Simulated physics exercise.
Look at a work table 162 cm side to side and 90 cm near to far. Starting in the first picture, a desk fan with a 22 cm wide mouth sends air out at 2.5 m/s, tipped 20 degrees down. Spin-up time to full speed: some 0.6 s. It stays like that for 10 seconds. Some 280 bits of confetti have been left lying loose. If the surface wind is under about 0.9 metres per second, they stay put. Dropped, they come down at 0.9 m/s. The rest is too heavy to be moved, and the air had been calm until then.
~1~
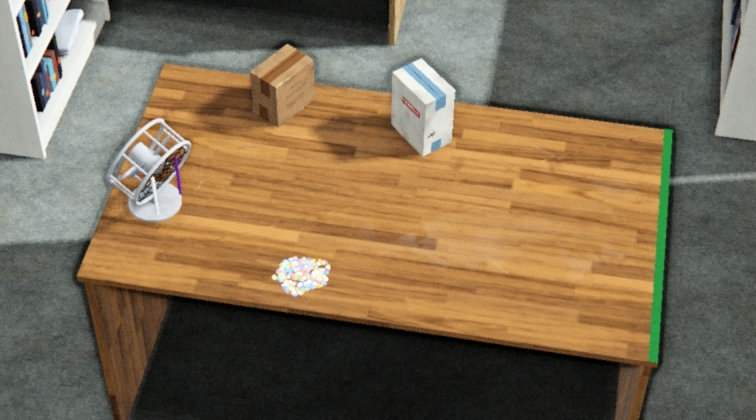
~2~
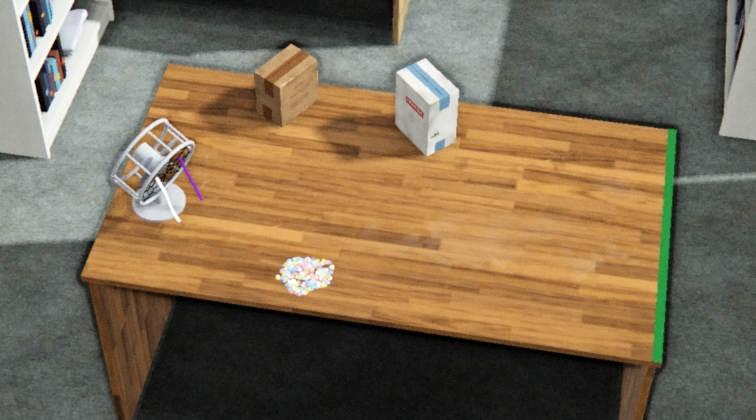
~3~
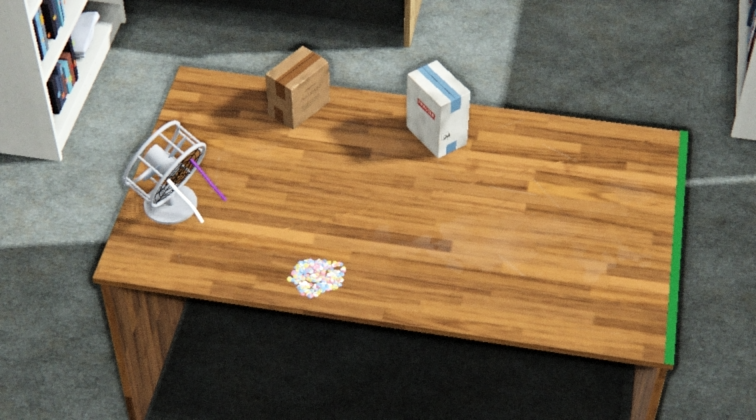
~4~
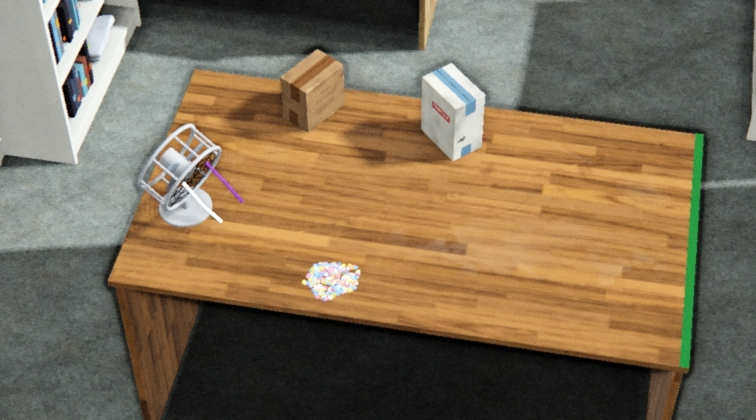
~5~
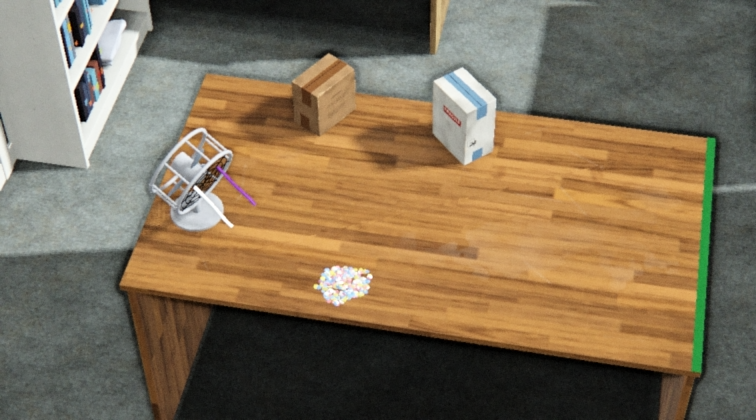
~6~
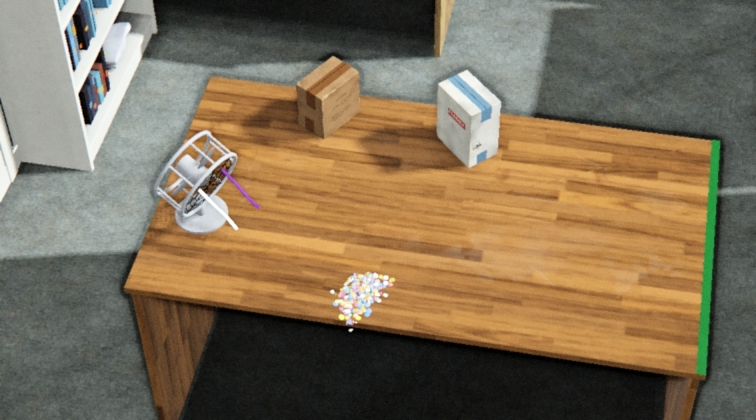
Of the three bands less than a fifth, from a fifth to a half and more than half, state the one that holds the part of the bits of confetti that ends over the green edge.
The count there is a small part under one fifth.
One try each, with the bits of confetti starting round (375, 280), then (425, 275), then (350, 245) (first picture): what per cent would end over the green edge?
In that order: 50 %, 90 %, 100 %.
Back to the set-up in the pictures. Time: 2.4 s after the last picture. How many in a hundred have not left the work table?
The remaining share is about 0 %.
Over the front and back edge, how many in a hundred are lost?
About 90 % front, about 0 % back.
Then, 1.2 s after the last picture the count stands so, 9 % are over the green edge.
Then, 2.4 s after the last picture the count stands so, 9 % are over the green edge.
Then, 4.7 s after the last picture the count stands so, 9 % are over the green edge.
Then, 9.2 s after the last picture, at the end, 9 % are over the green edge.
